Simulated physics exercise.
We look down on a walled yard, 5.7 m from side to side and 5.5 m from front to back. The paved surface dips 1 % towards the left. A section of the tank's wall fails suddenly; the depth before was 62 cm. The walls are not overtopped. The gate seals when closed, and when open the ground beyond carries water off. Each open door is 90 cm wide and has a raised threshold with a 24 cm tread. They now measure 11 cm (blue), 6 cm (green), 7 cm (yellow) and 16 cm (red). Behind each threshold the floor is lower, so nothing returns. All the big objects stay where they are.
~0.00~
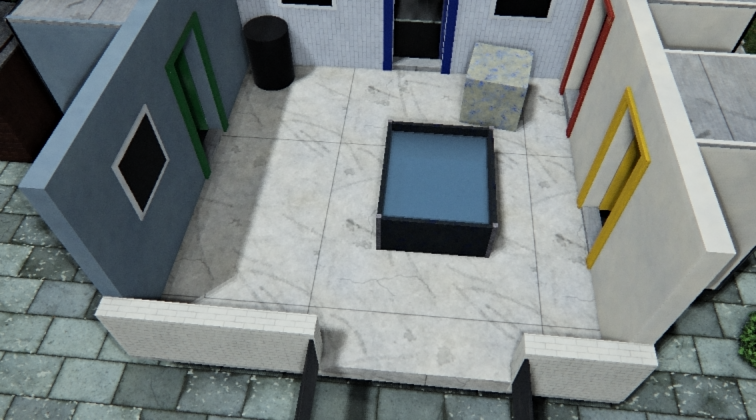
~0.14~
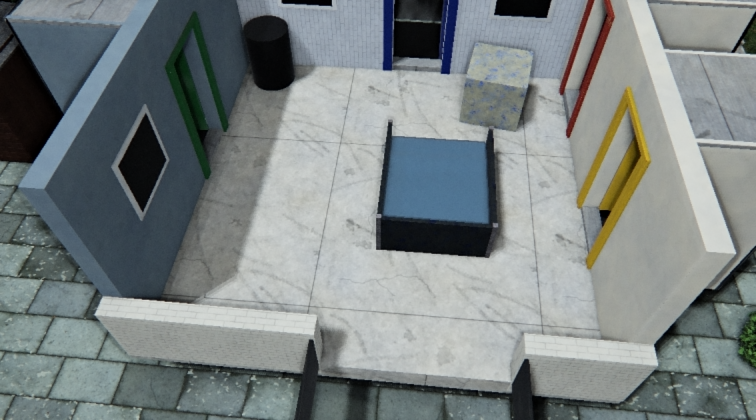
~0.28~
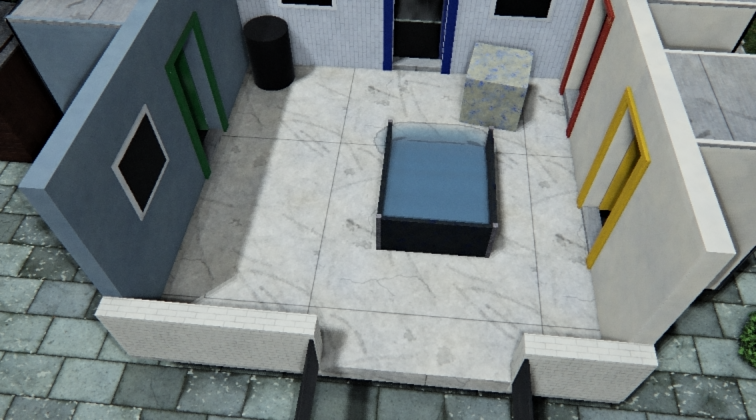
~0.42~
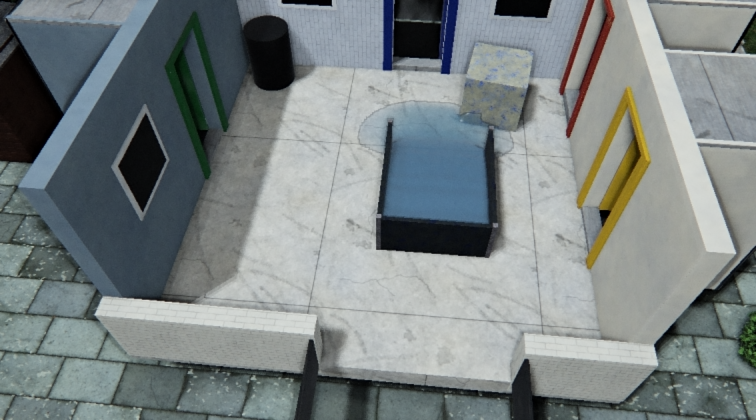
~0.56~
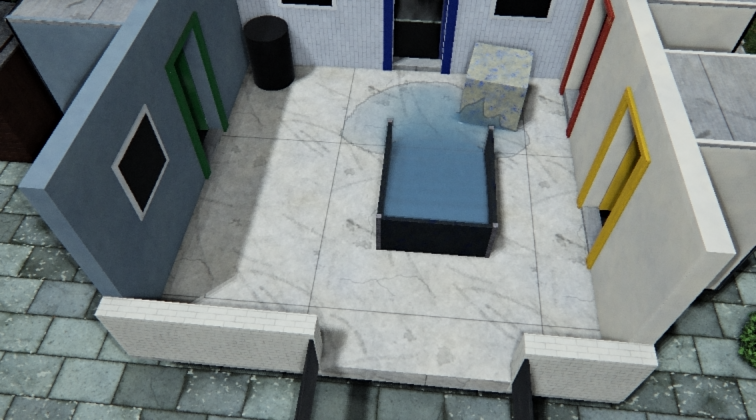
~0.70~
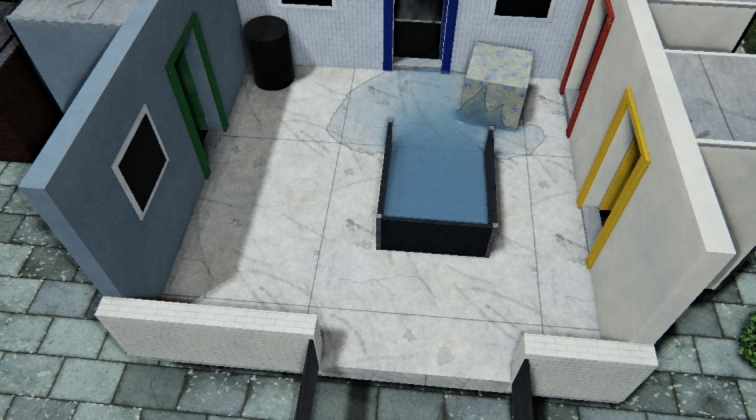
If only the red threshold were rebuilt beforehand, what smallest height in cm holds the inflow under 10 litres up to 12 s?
About 9.5 cm.
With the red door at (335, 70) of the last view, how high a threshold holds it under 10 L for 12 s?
Roughly 17 cm.
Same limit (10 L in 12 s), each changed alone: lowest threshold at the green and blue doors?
Roughly 7.0 cm at green and 32 cm at blue.
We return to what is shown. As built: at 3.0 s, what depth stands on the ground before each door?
Depths in cm: Blue 19, green 2, yellow 5, red 10.
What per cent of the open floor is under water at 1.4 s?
Near 25 per cent is wet.
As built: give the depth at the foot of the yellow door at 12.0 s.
Some 3.0 cm.
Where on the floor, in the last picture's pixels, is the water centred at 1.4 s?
At about (433, 157).
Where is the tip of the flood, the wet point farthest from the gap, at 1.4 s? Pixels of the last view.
Near (307, 68).
After 1.4 s water covers 25 % of the floor, deepest (36 cm) near (474, 125); 4 cm at the red door, 0 litres in over its 16 cm threshold.
After 3.0 s water covers 45 % of the floor, deepest (28 cm) near (296, 74); 10 cm at the red door, 0 litres in over its 16 cm threshold.
After 12.0 s water covers 95 % of the floor, deepest (8 cm) near (150, 331); 1 cm at the red door, 0 litres in over its 16 cm threshold.
At the red door as built, the water arrived by 1.4 s and peaked near 12 cm at 3.2 s.
With a threshold of 7.5 cm, 21 litres would have come in within the 12 s; with 10.5 cm, 7 litres. So under 10 litres takes about 9.5 cm.
